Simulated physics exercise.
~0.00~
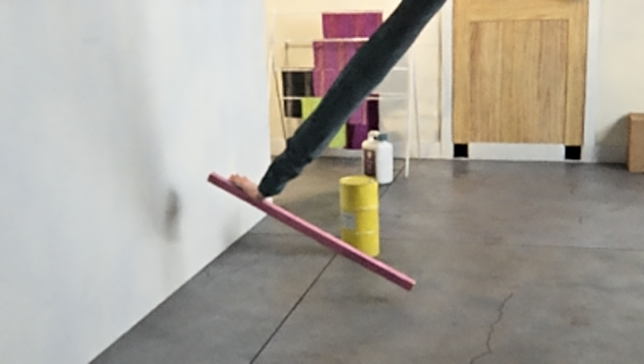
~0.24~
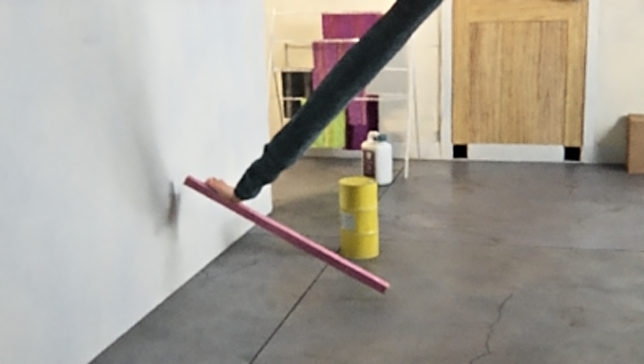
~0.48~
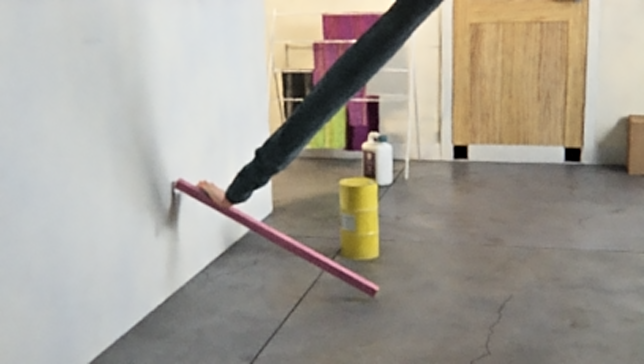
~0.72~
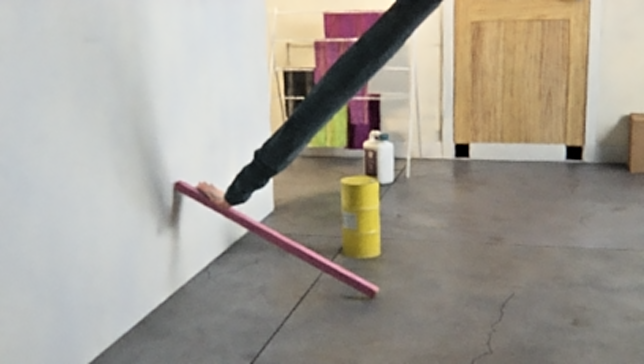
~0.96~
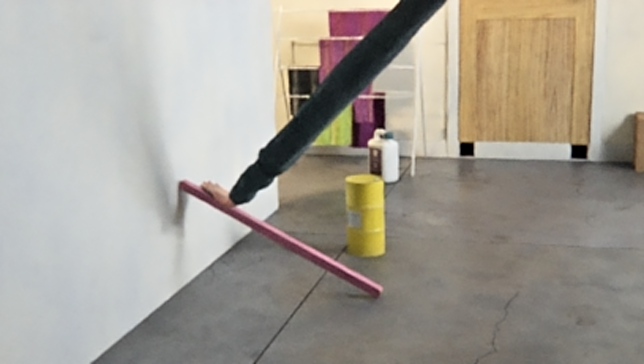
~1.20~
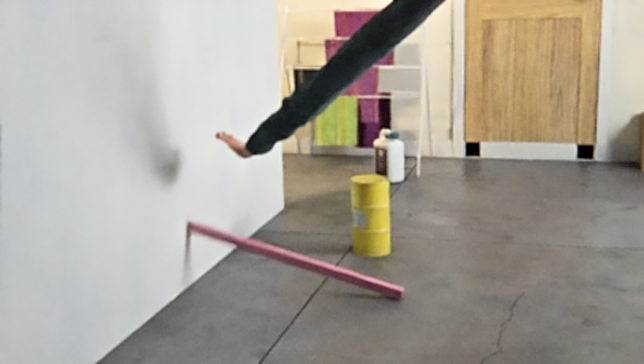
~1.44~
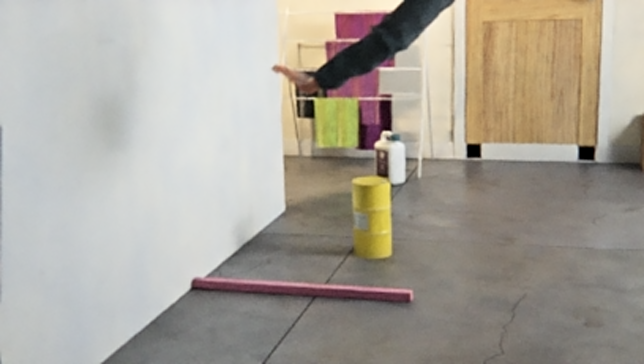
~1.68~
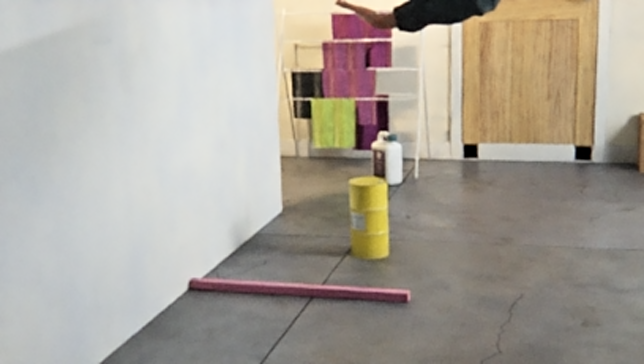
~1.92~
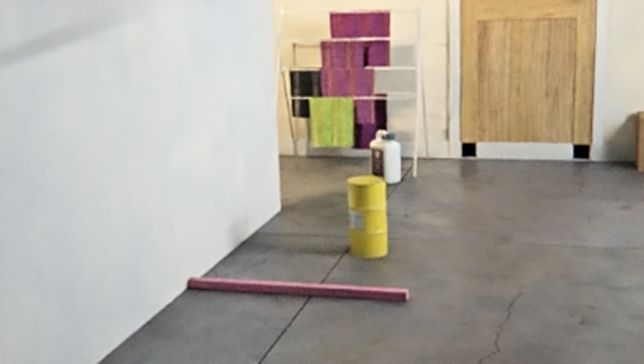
In a room with a grey floor, a hand moves a pink pole left and leans it against a white wall near a yellow canister, then lets go and withdraws, and the pole slides down the wall to end lying flat on the floor, the canister still standing.
